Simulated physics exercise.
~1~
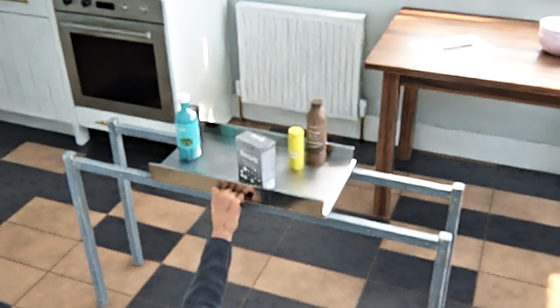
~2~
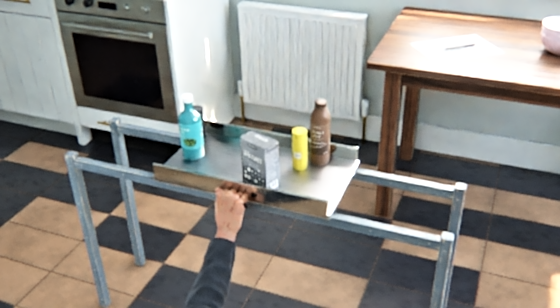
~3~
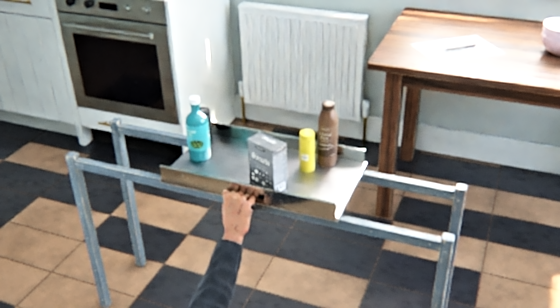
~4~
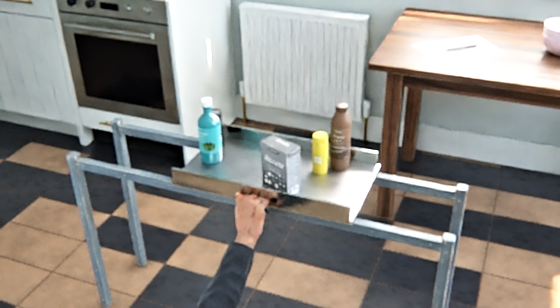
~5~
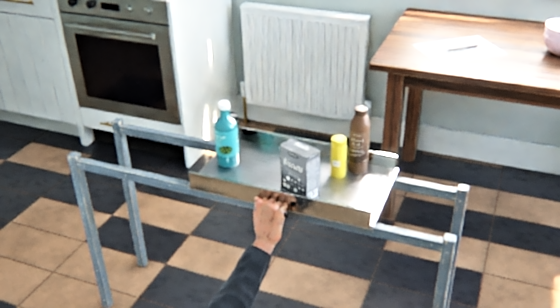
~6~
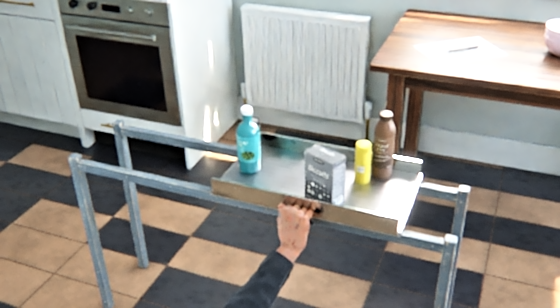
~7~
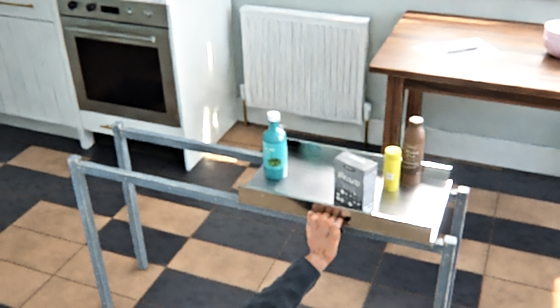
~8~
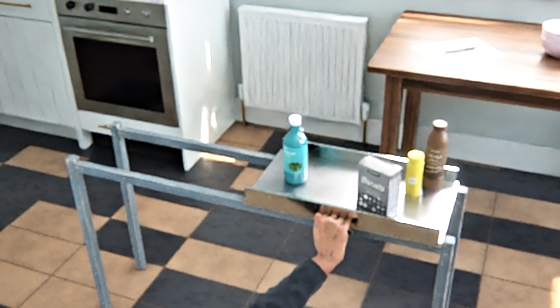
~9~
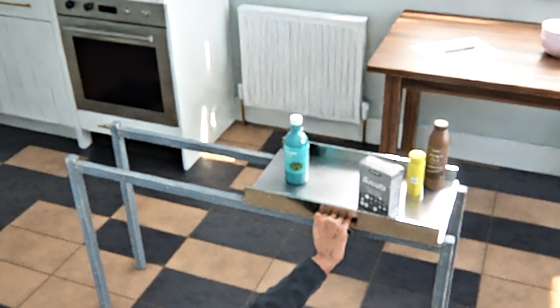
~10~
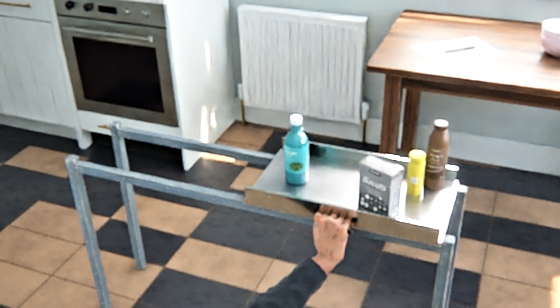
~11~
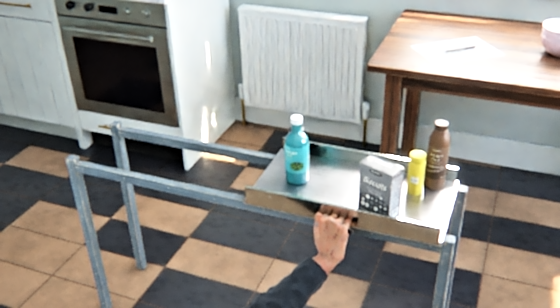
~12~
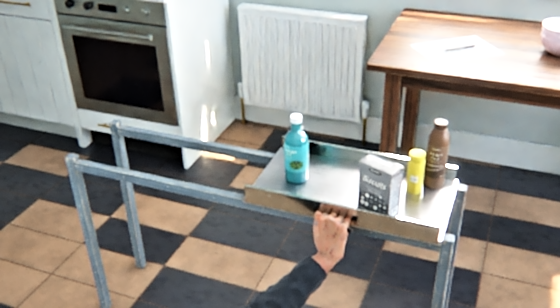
A hand slides a tray of upright containers right along rails until it stops.
